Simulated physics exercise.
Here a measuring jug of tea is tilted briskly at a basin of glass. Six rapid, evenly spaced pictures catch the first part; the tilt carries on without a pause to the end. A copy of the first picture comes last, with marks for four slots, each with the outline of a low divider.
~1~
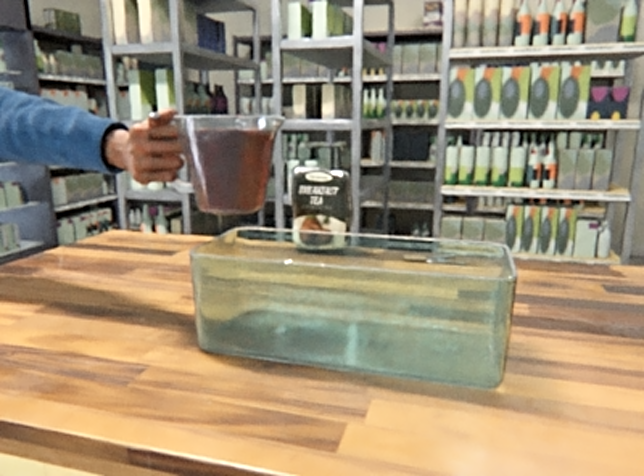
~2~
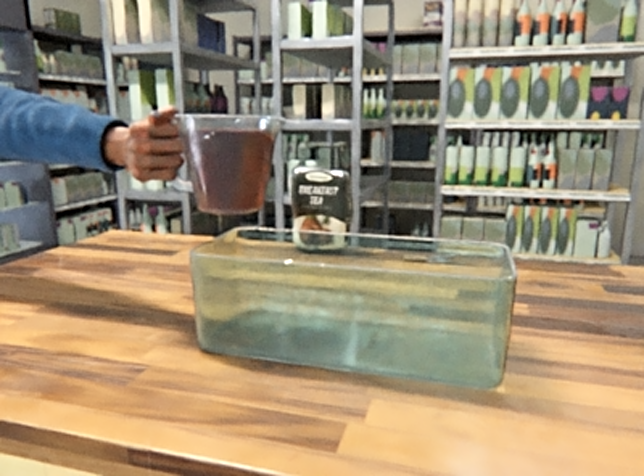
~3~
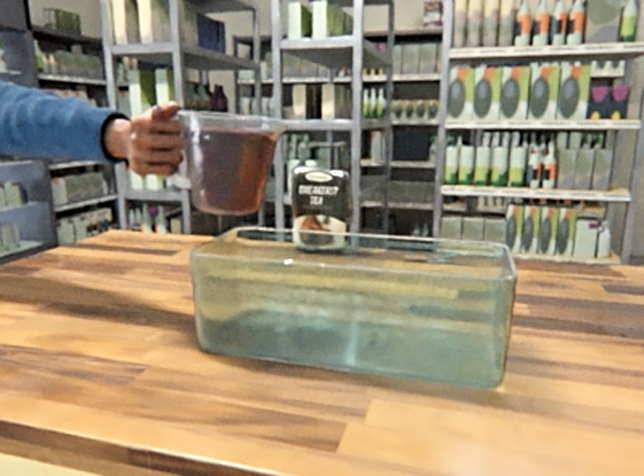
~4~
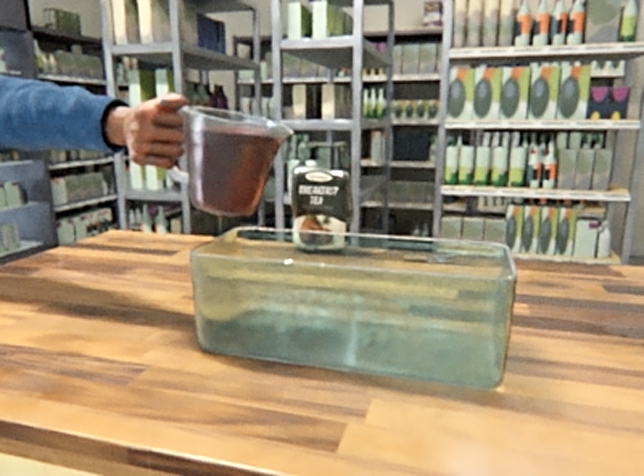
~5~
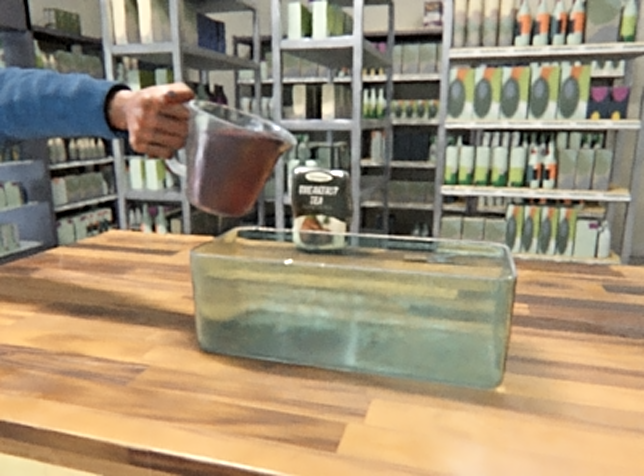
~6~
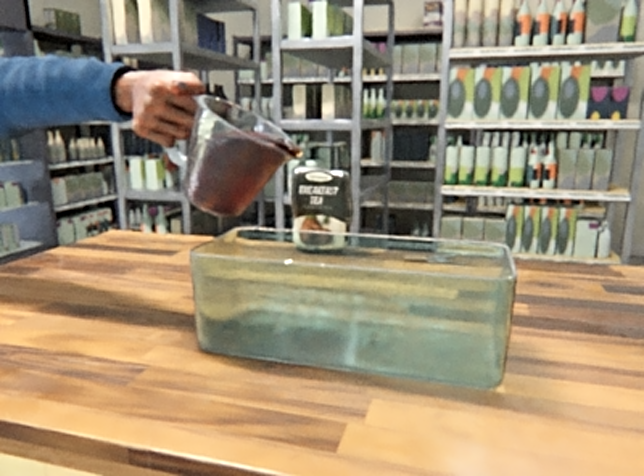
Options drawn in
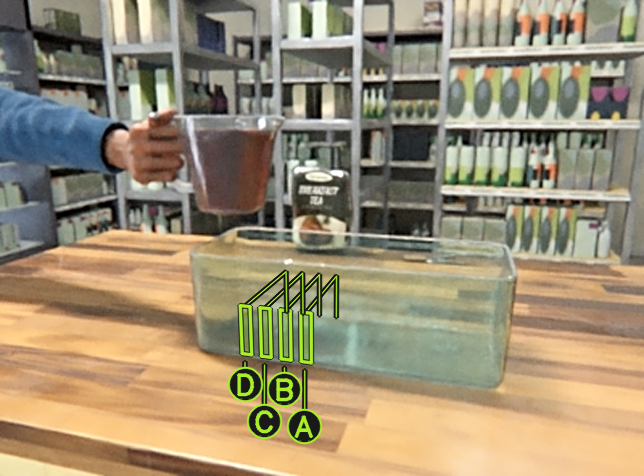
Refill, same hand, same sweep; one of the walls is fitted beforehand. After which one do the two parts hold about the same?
A works best here.
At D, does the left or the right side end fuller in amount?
The right one.
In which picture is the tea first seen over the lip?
In picture 6.
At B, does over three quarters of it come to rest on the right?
Yes, it does.
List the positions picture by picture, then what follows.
In the first frame, upright, lip at (283, 119); basin from (201, 346) to (503, 387); nothing has left yet.
In the second frame, upright, lip at (284, 121); nothing has left yet.
In the third frame, tipped about 5°, lip at (287, 125); nothing has left yet.
In the fourth frame, tipped about 12°, lip at (290, 133); nothing has left yet.
In the fifth frame, tipped about 20°, lip at (294, 143); nothing has left yet.
In the sixth frame, tipped about 30°, lip at (297, 156); tea is over the lip, down to (297, 156).
On the marked copy, A at (304, 370); B at (284, 367); C at (264, 364); D at (245, 362).
For place A, about 46 % ends left of the wall and 54 % right of it.
For place B, about 8 % ends left of the wall and 91 % right of it.
For place C, about 1 % ends left of the wall and 98 % right of it.
For place D, about 1 % ends left of the wall and 99 % right of it.
